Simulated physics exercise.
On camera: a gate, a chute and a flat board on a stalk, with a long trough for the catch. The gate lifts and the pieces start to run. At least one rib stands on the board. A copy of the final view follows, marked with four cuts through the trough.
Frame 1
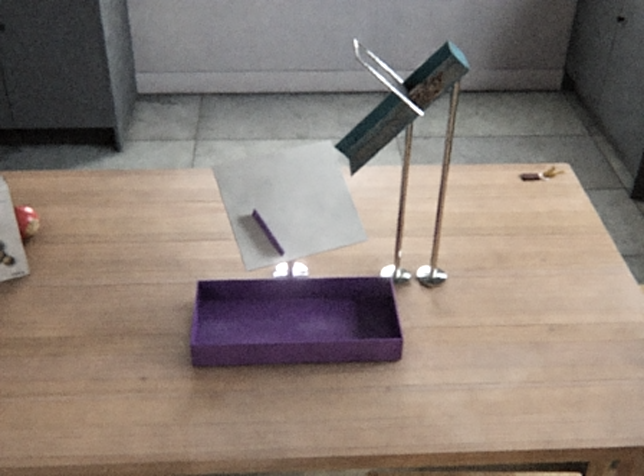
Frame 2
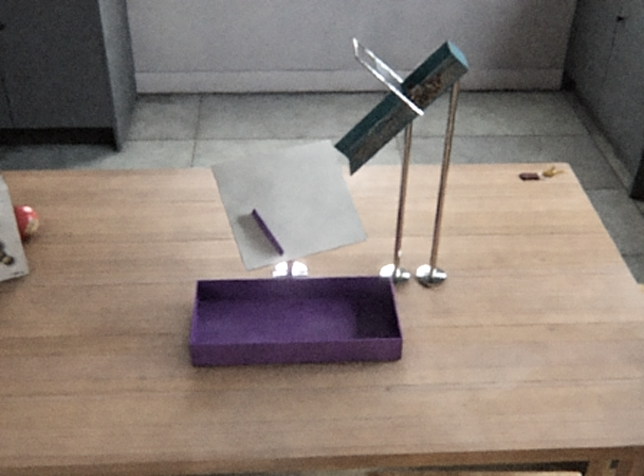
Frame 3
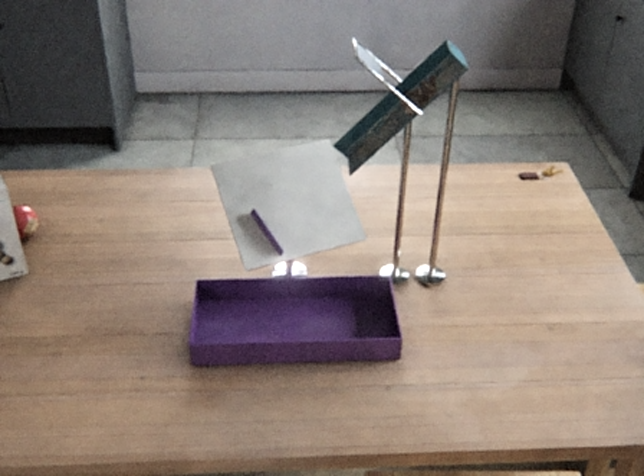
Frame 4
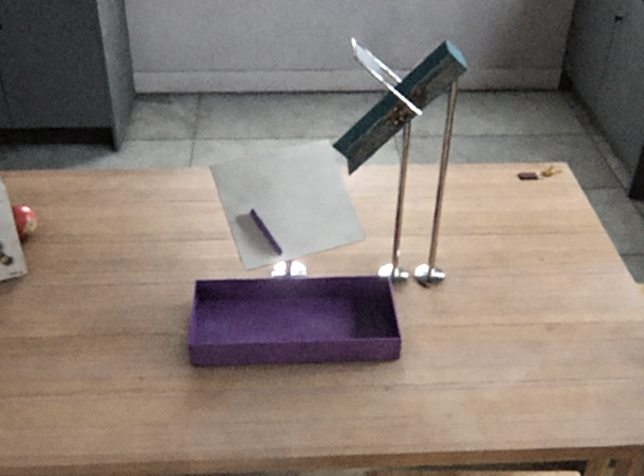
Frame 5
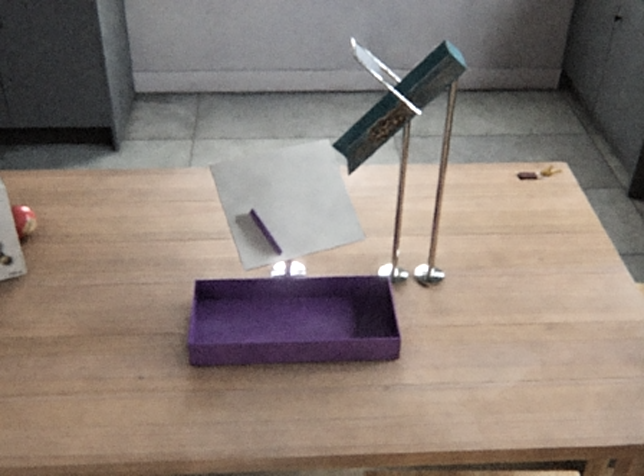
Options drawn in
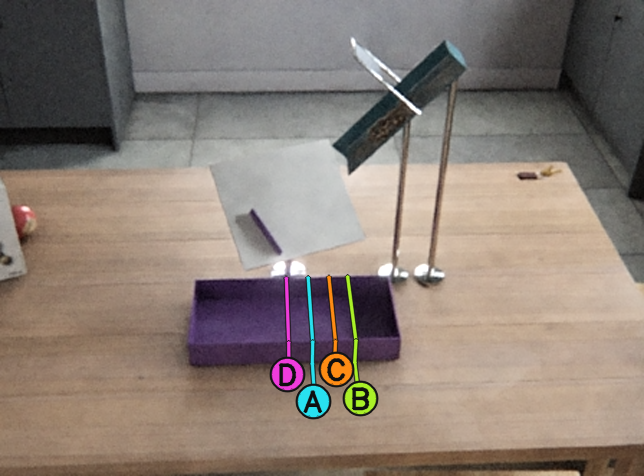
In the video, small brown pieces slide a short way down and left inside a steep teal chute on metal legs, while the tilted grey board with one purple rib and the empty purple trough stay still on a wooden table.
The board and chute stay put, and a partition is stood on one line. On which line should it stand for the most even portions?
The best line is A.
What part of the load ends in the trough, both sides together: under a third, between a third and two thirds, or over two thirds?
About that: Over two thirds.
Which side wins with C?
More lands on the left.
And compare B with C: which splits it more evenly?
That would be C.
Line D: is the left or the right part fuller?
Right.
On the marked copy, line A crosses the front rim at (312, 341); line B crosses the front rim at (355, 339); line C crosses the front rim at (335, 340); line D crosses the front rim at (288, 341).
Choosing A, of what is caught, about two thirds on the left of the divider, about a third on the right.
Choosing B, of what is caught, most on the left of the divider, a small part on the right.
Choosing C, of what is caught, most on the left of the divider, about a quarter on the right.
Choosing D, of what is caught, a small part on the left of the divider, nearly all on the right.
